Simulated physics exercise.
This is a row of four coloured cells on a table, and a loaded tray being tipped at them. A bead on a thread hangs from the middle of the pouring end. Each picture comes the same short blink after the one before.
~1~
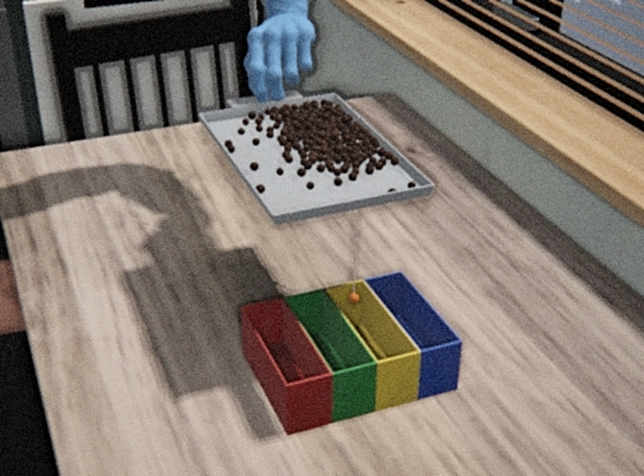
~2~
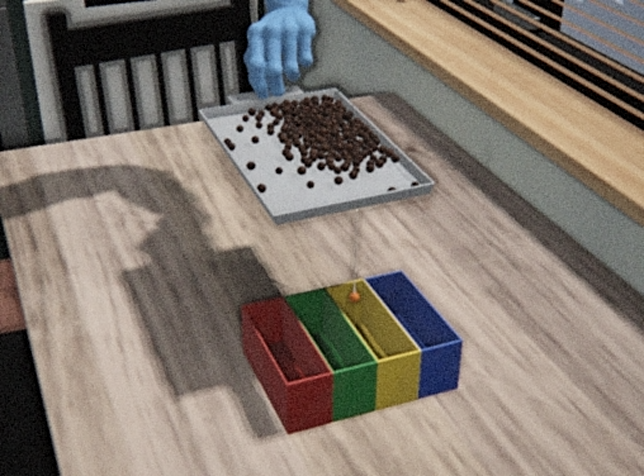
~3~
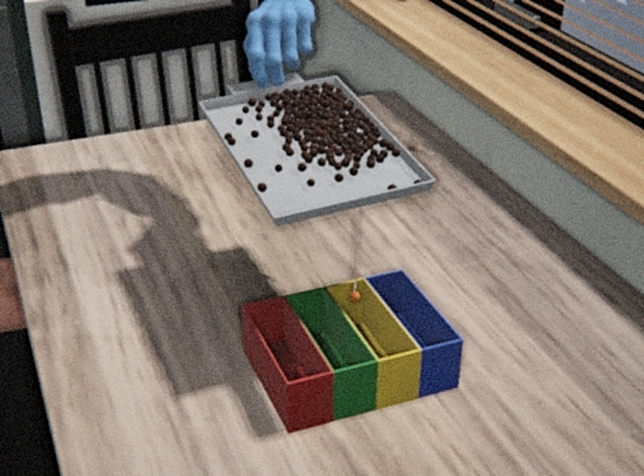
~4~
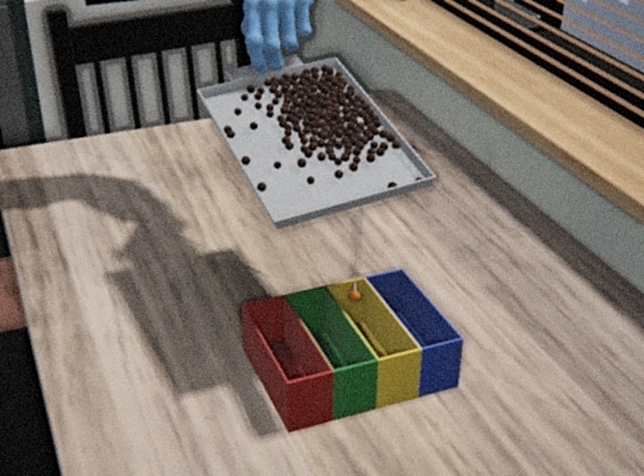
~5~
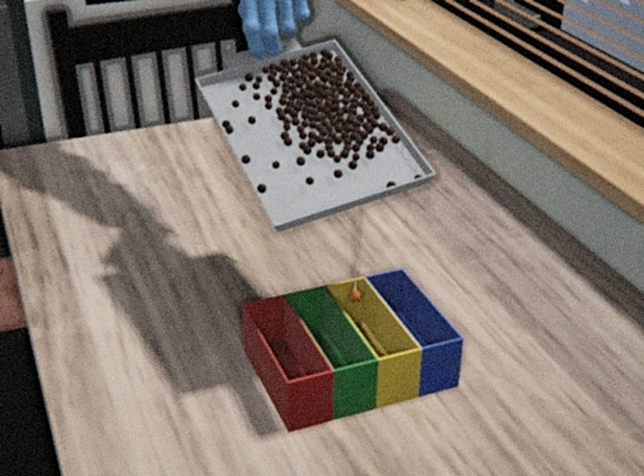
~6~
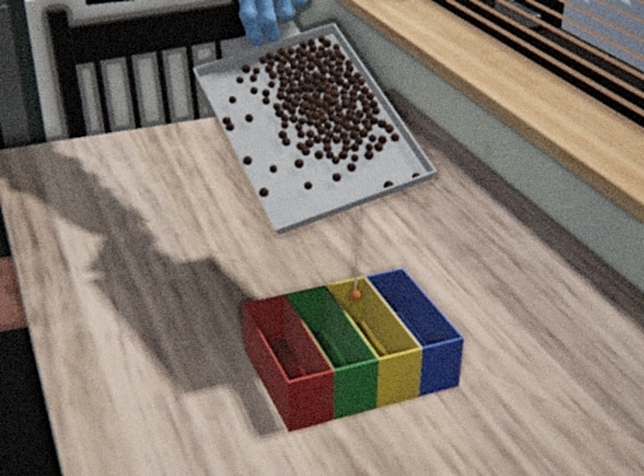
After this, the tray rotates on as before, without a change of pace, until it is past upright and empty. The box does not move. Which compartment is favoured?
The red one ends fullest.
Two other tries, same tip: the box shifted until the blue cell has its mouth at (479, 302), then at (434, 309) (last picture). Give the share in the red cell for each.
About 10 and 40 per cent.
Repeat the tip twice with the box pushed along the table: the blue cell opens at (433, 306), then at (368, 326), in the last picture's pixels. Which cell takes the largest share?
One: The red one. Two: Green.
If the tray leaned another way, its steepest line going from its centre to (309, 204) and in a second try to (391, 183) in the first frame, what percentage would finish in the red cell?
Roughly 50 per cent, and 0 per cent.
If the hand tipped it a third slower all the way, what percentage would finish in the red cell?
About 60 per cent.
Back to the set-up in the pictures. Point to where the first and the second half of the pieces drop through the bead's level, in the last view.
First near (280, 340), later near (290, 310).
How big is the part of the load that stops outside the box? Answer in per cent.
Near 30 %.
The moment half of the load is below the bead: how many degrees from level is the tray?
At some 70 degrees.
Soon, tray tipped steeply; about half on the tray; a small part in the red cell; a stray few in the green cell; a stray few in the yellow cell; about a third falling or outside the box.
A while on, tray tipped past a quarter turn; a stray few on the tray; about half in the red cell; a small part in the green cell; a stray few in the yellow cell; a stray few in the blue cell; about a third falling or outside the box.
Towards the end, tray tipped past a quarter turn; about half in the red cell; a small part in the green cell; a stray few in the yellow cell; a stray few in the blue cell; about a third falling or outside the box.
Finally, tray tipped past a quarter turn; about half in the red cell; a small part in the green cell; a stray few in the yellow cell; a stray few in the blue cell; about a third outside the box.
